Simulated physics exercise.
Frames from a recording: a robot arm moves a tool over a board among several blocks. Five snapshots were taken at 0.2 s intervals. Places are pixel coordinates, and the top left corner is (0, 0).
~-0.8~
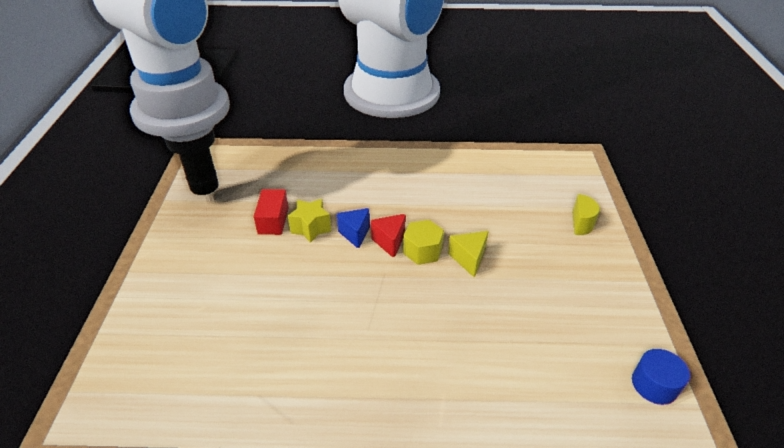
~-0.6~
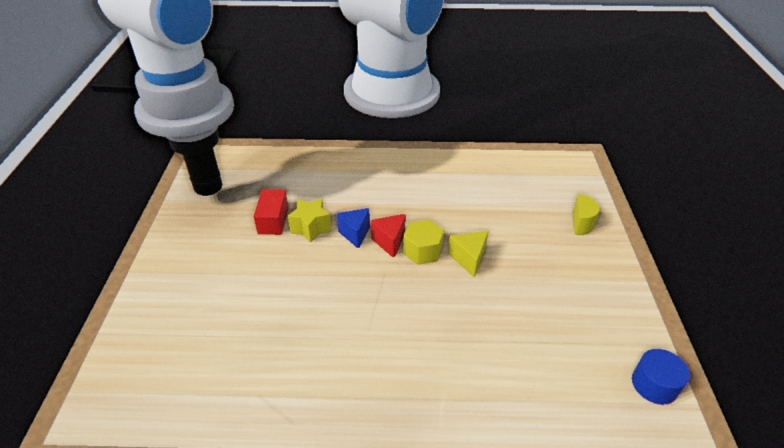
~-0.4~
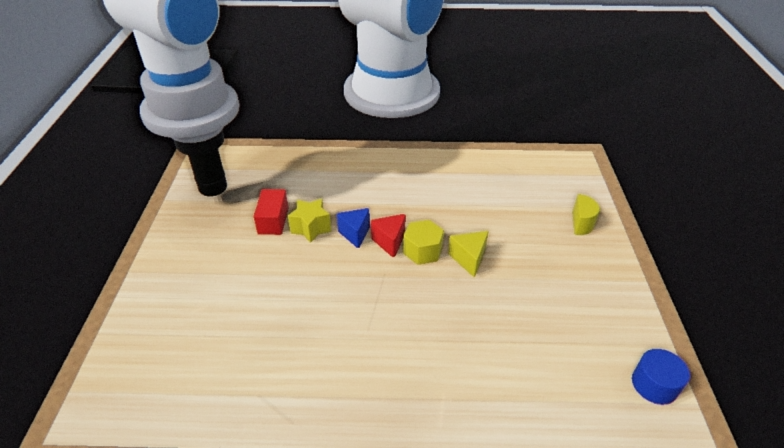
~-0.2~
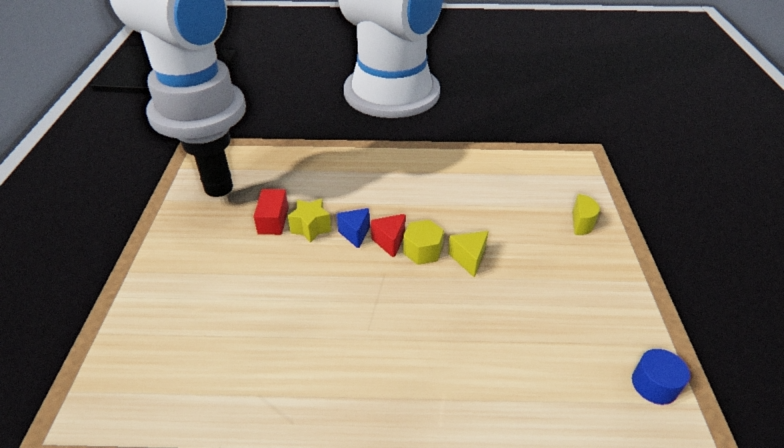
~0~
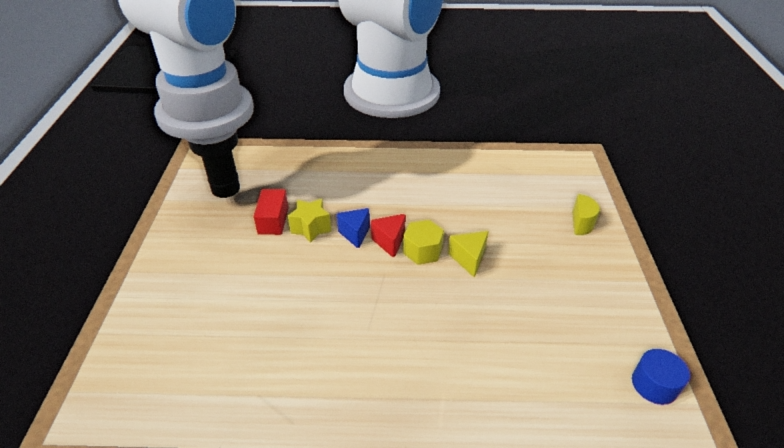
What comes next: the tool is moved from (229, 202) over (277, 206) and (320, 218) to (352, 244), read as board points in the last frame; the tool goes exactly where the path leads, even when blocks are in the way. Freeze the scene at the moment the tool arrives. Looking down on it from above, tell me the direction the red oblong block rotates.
Twists clockwise.
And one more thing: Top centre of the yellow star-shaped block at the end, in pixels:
I'd place it at (327, 241), taking the centre of its top.
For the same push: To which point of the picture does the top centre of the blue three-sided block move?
The middle of the upper face of the blue three-sided block will lie at about (376, 232) in the picture.
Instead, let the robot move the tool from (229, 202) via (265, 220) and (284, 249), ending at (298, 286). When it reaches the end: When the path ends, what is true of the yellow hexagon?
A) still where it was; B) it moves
A
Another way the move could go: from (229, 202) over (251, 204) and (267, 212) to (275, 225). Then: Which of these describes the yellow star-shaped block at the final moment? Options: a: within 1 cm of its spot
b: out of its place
My pick is b.
What follows on the original path. One third of the way, tool at (275, 194); red oblong block at (283, 205), turned 40° clockwise; yellow star-shaped block at (315, 215).
Two thirds of the way, tool at (320, 206); red oblong block at (298, 215), turned 110° clockwise; yellow star-shaped block at (326, 234), turned 40° anticlockwise.
At the end, tool at (351, 232); red oblong block at (298, 217), turned 125° clockwise; yellow star-shaped block at (327, 241), turned 20° anticlockwise; blue three-sided block at (376, 232), turned 60° anticlockwise; red three-sided block at (396, 224).
